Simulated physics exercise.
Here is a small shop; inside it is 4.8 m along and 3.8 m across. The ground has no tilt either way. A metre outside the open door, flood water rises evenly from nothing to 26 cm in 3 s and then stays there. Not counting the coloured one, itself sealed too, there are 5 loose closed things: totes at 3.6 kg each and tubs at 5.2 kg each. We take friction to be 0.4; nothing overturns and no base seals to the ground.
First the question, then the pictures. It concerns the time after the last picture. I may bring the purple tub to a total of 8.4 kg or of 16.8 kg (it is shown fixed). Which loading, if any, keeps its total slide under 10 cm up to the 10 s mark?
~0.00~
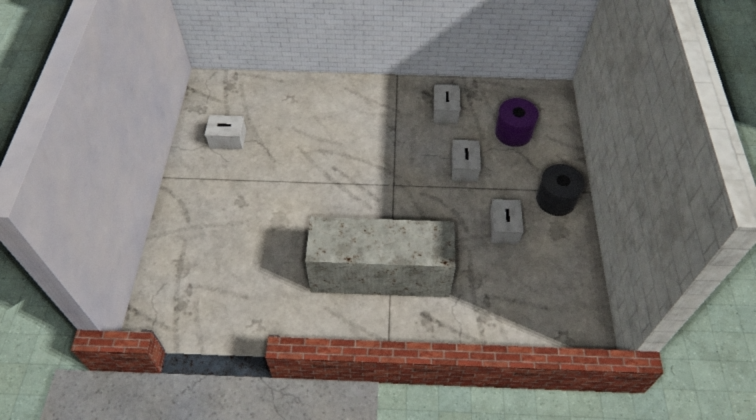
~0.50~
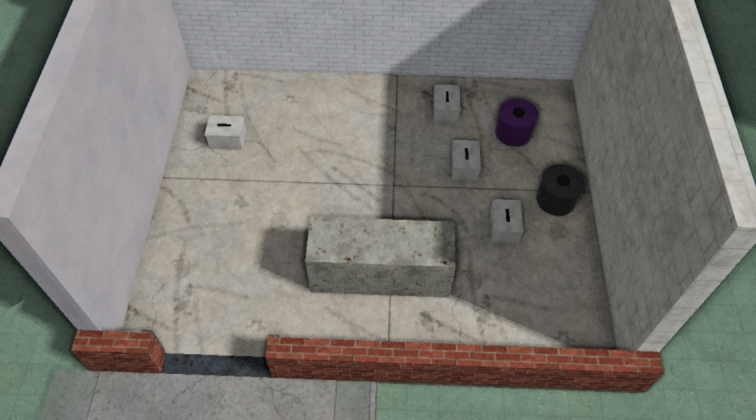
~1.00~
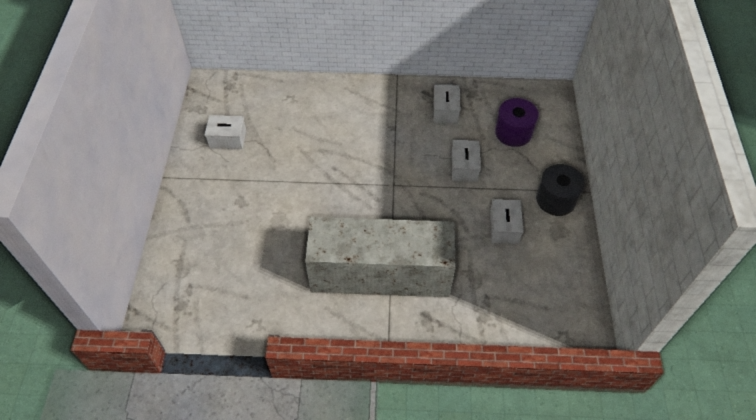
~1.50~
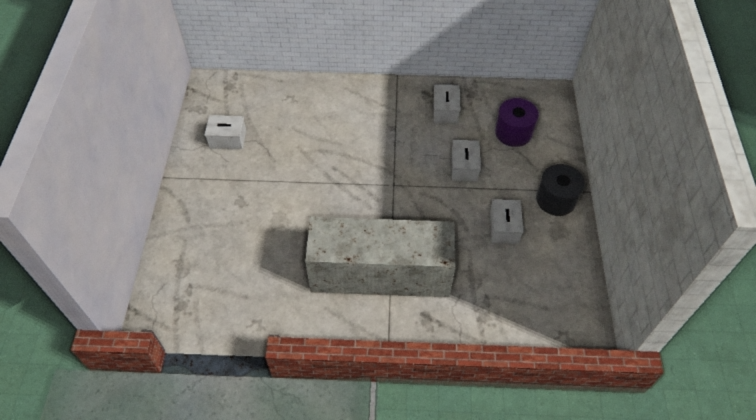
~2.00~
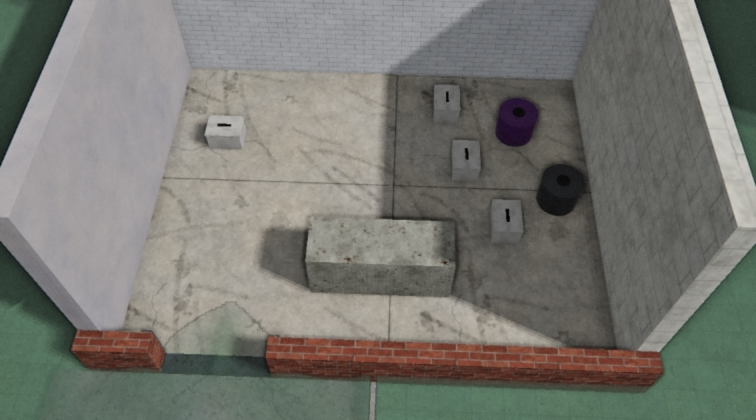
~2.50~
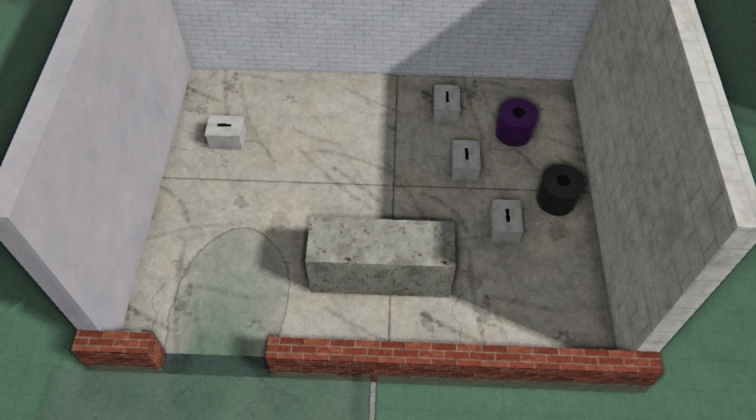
Neither.
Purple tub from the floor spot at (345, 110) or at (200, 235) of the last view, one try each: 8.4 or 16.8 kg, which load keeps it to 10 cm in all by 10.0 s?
In order: Both fall short; both fall short.
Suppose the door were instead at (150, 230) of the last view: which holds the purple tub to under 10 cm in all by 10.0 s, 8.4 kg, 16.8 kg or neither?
Under that setup, neither option succeeds.
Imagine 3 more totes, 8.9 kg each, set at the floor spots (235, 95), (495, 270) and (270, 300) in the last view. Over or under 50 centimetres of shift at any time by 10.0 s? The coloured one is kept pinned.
Result, in turn - exceeds it; falls shy; exceeds it.
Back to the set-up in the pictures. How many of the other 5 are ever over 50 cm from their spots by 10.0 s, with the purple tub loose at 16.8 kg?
5.
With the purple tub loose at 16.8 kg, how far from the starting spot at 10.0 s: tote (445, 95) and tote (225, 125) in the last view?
One is off by 140 cm, the other by 400 cm, in the order asked.
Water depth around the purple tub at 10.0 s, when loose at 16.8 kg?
Something like 11 centimetres.
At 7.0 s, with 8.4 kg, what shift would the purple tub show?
Displacement near 5 cm.
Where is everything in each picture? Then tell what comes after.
In the first picture, the purple tub at (519, 113), on the bottom; water covers 0.0 m2; 0 of 6 have shifted.
In the second picture, the purple tub at (519, 113) rests on the ground; 0.0 m2 under water; 0 of 6 have shifted.
In the third picture, the purple tub at (519, 113) rests on the ground; water covers 0.0 m2; 0 of 6 have shifted.
In the fourth picture, the purple tub at (519, 113) rests on the ground; water covers 0.0 m2; 0 of 6 have shifted.
In the fifth picture, the purple tub at (519, 113), on the bottom; water covers 0.3 m2; 0 of 6 have shifted.
In the sixth picture, the purple tub at (519, 113) rests on the ground; water covers 1.3 m2; 0 of 6 have shifted.
After 3.5 s the purple tub would be 0 cm from its start with 8.4 kg and 0 cm from its start with 16.8 kg; 0 cm of water round it then.
After 4.5 s the purple tub would be 0 cm from its start with 8.4 kg and 0 cm from its start with 16.8 kg; 0 cm of water round it then.
After 7.0 s the purple tub would be 4 cm from its start with 8.4 kg and 0 cm from its start with 16.8 kg; 4 cm of water round it then.
After 10.0 s the purple tub would be 174 cm from its start with 8.4 kg and 30 cm from its start with 16.8 kg; 11 cm of water round it then.
